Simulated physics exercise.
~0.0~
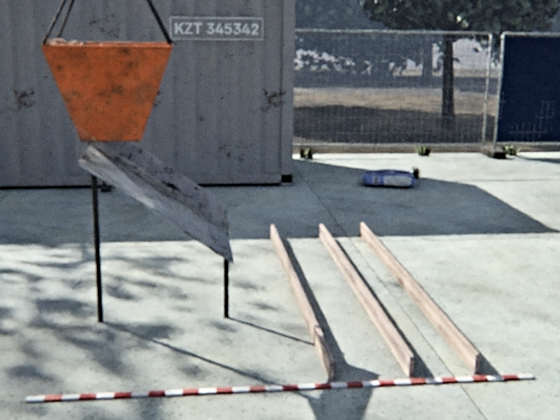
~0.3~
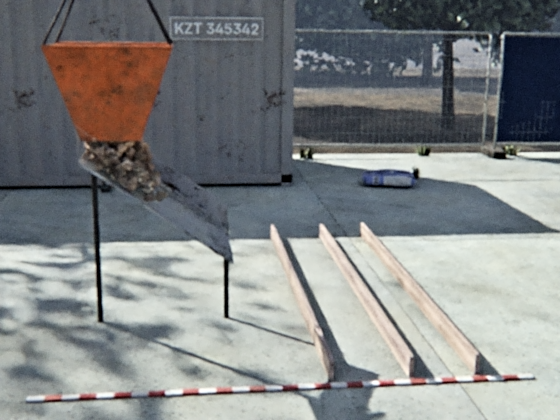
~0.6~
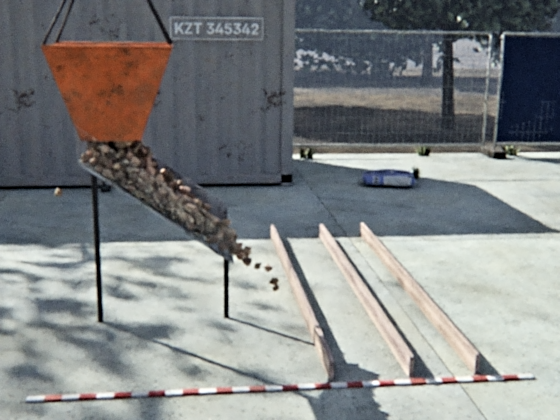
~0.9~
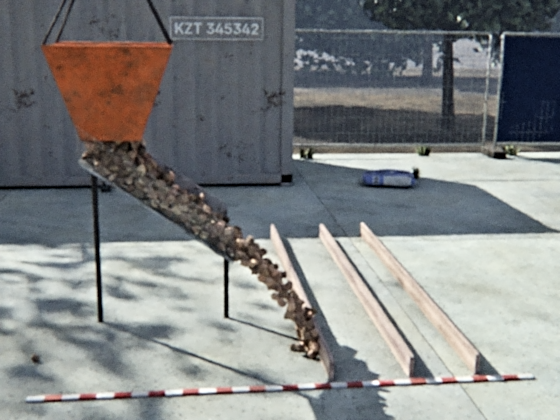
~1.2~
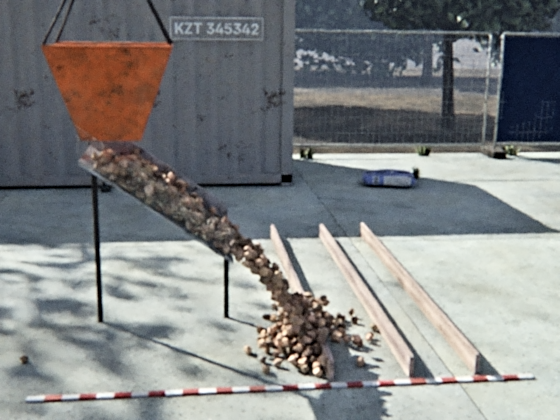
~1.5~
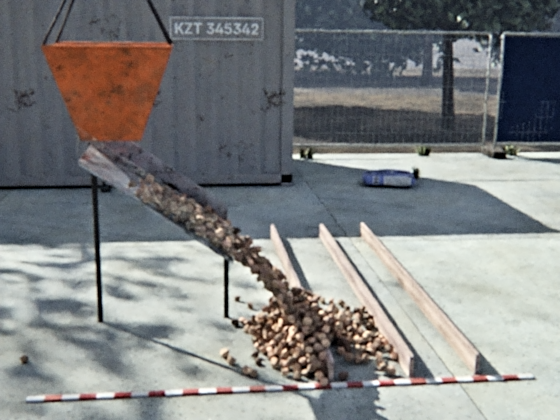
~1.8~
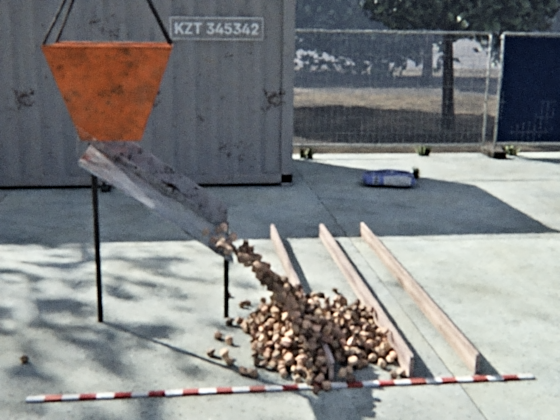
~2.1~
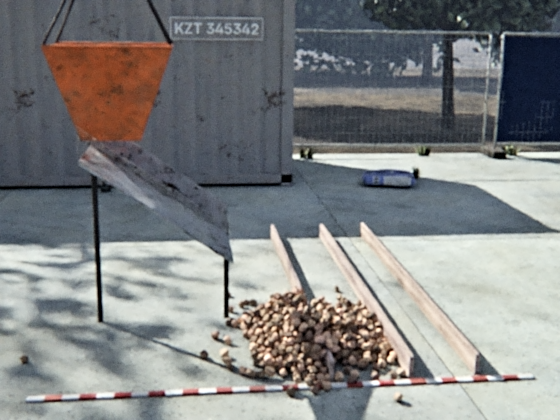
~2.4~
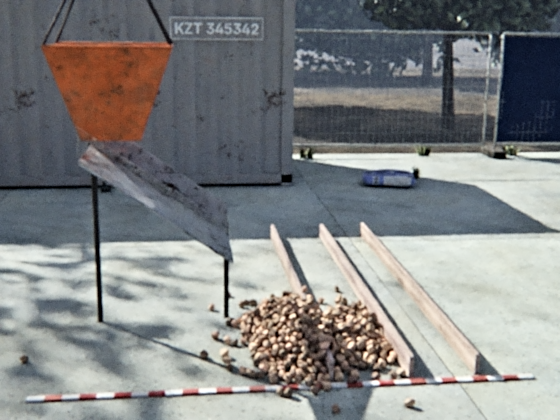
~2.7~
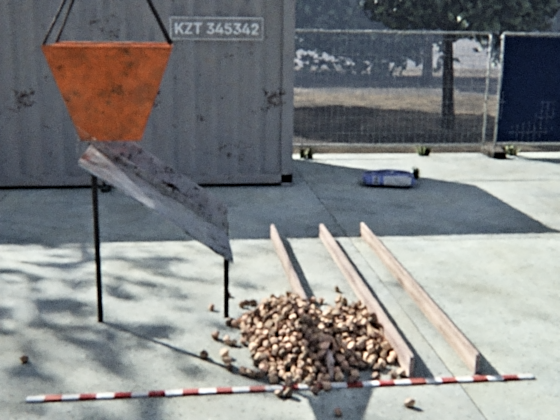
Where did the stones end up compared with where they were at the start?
At the start they were out of sight inside the hanging orange hopper. By the end they lay lower and to the right, in a heap on the concrete around the left plank and reaching the middle one.
